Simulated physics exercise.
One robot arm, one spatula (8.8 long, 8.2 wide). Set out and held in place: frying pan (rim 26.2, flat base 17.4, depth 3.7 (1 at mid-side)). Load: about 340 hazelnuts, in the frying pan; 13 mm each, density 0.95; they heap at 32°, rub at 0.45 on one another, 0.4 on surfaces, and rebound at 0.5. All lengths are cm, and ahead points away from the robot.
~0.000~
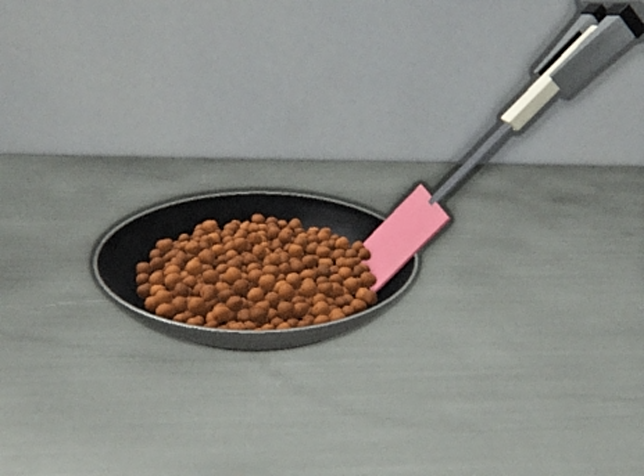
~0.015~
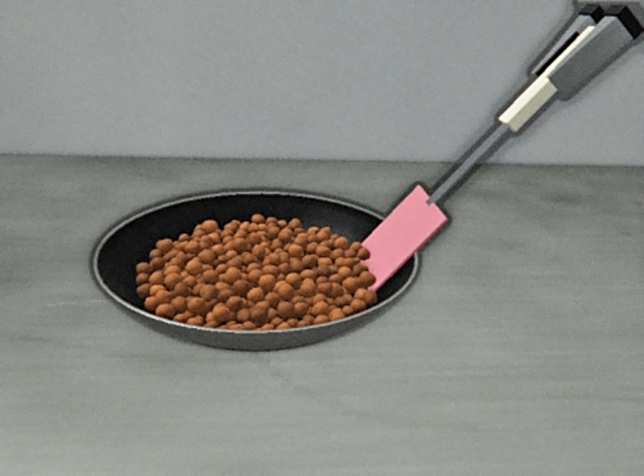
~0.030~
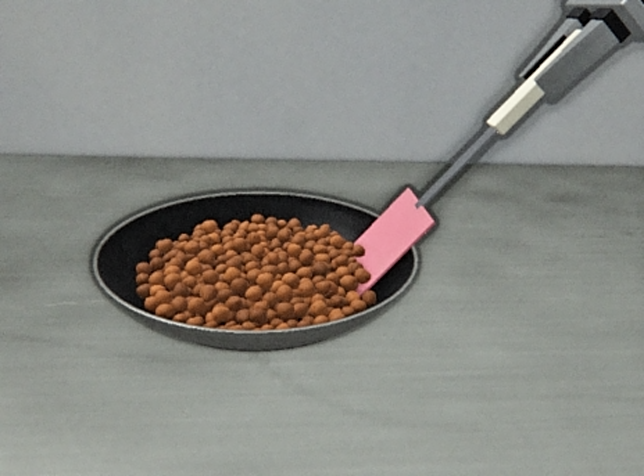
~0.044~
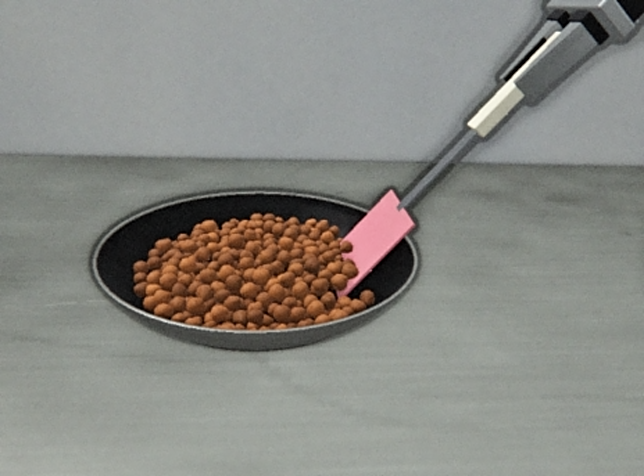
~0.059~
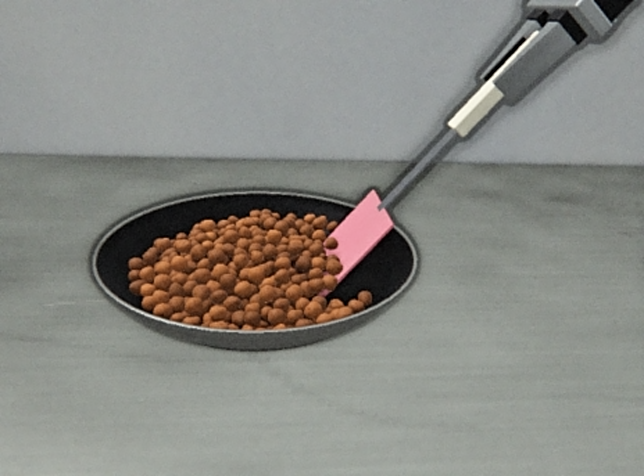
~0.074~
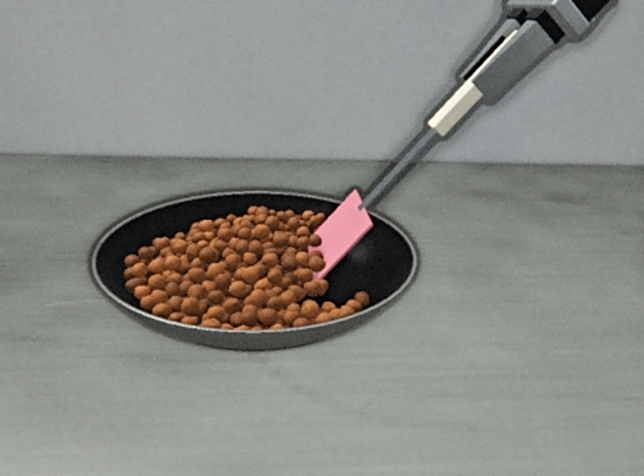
A plain grey surface against a paler grey wall is seen from slightly above, in a steady view. A dark frying pan left of centre holds a heap of round brown nuts, with a pink spatula on a grey robot arm reaching in from the upper right. After barely moving at first, the arm slides the spatula leftward through the pan, pushing nuts left and baring dark pan behind it.
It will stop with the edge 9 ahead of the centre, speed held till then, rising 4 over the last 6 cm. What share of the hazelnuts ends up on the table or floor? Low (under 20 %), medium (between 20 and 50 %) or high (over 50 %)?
A medium share, between 20 and 50 %, ends on the table or floor.
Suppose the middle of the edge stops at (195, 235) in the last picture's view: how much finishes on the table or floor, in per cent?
About 15 per cent.
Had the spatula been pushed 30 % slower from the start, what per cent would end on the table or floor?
In that case some 25 per cent.
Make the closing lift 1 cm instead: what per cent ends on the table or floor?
About 35 per cent.
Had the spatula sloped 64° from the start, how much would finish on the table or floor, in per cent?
Then about 30 per cent.
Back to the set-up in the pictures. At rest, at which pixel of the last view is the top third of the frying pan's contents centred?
At about (179, 267).
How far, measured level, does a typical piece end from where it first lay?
Roughly 4 cm.
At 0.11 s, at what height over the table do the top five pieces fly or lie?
Roughly 5 cm.
By 0.11 s, sloping 51°, highest piece 6 above the table; 339 in the frying pan.
By 0.15 s, sloping 51°, highest piece 7 above the table; 339 in the frying pan.
By 0.36 s, sloping 51°, highest piece 10 above the table; 242 in the frying pan, 62 on the table or floor, 35 on the blade or in flight.
By 1.41 s, sloping 51°, highest piece 5 above the table; 240 in the frying pan, 99 on the table or floor.
Final count, 240 in the frying pan, 99 on the table or floor. That is 29 % on the table or floor.
